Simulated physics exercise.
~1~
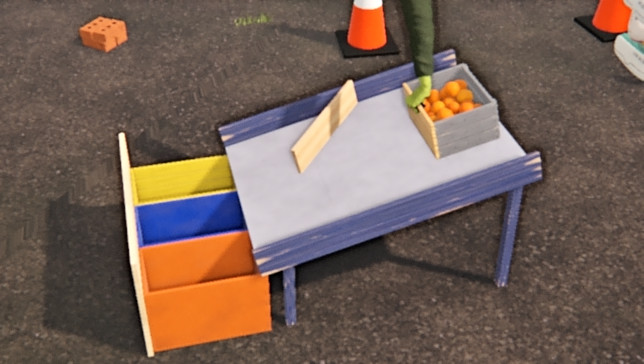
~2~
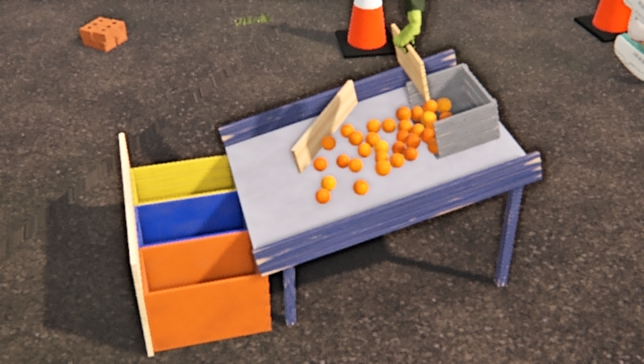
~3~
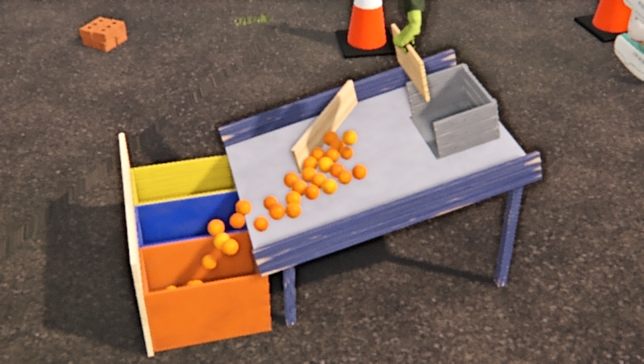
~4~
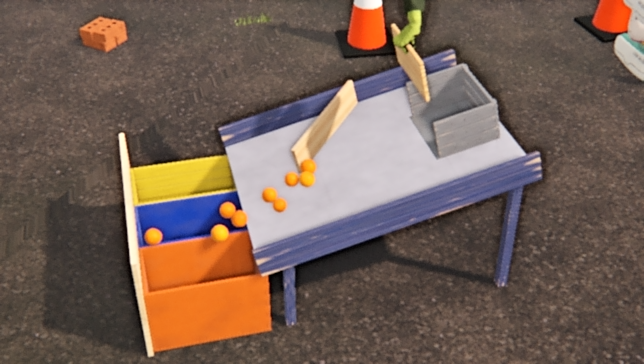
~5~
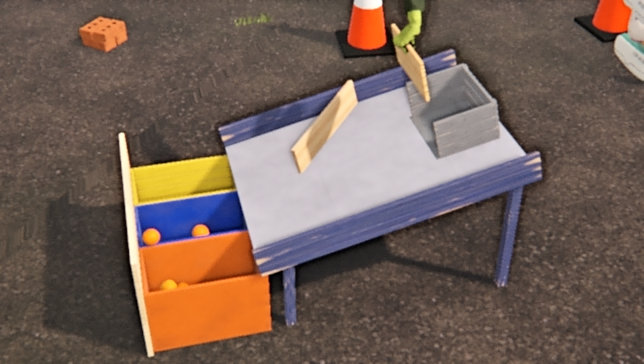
On dark asphalt near traffic cones, a green hand lifted a wooden gate from a grey pen, and oranges rolled left down a sloping table past an angled board, dropping mostly into the orange tote, with some in the blue bin and none in the yellow.
